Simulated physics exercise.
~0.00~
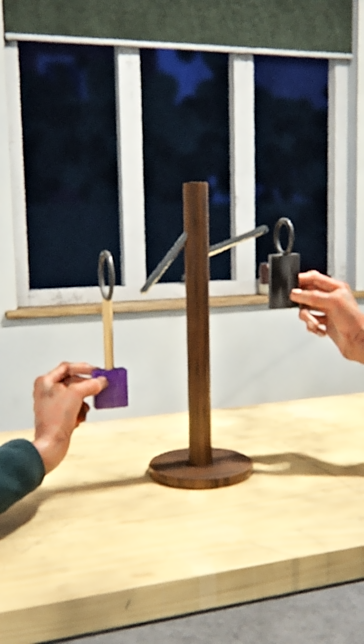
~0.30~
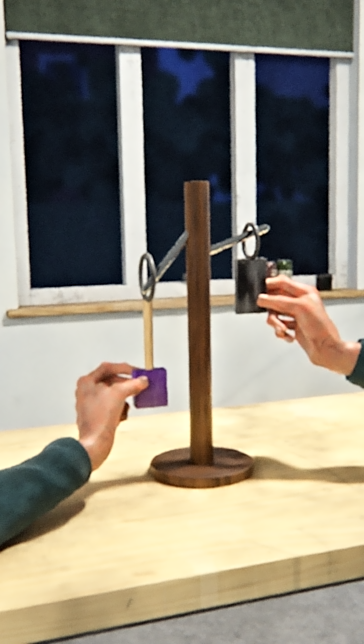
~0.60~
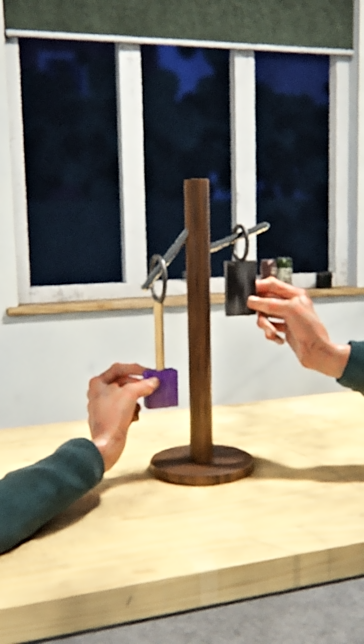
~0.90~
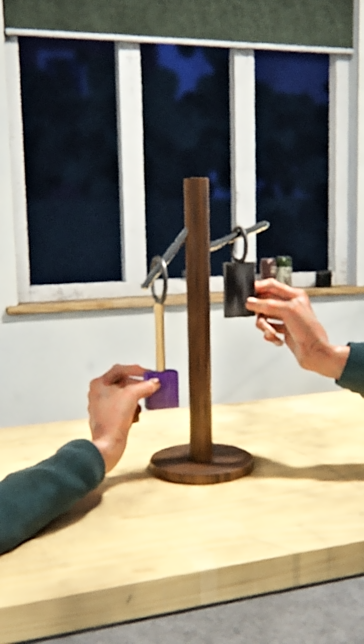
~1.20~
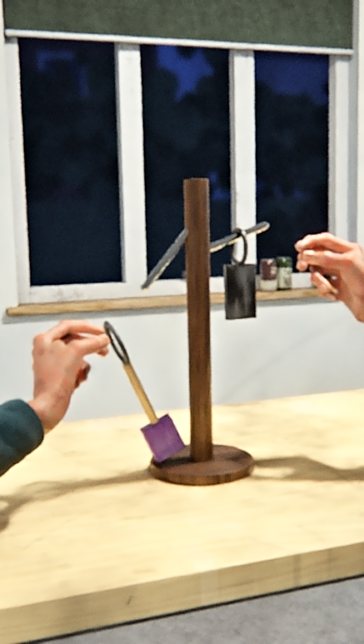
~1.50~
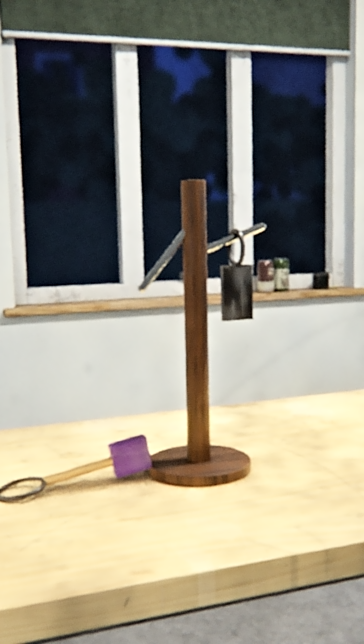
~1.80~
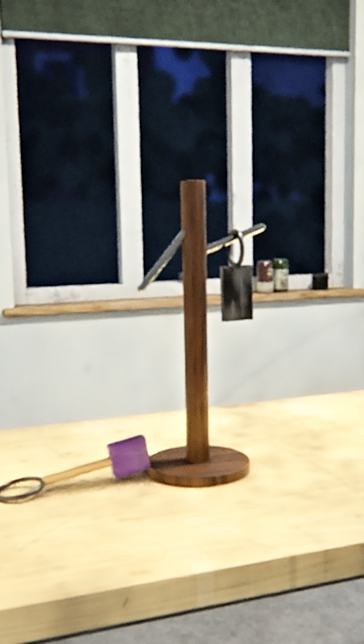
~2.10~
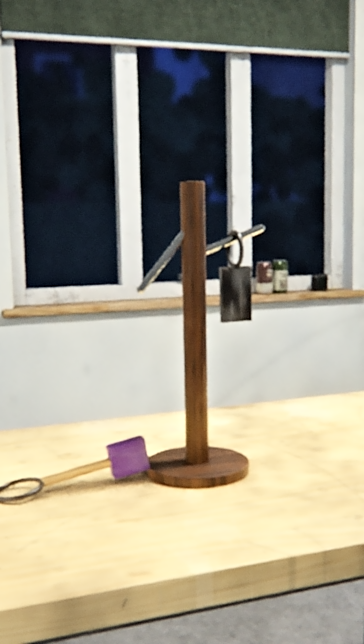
Two hands bringing a purple brush and a black tag to a wooden peg stand, then letting go, the brush dropping to the table.
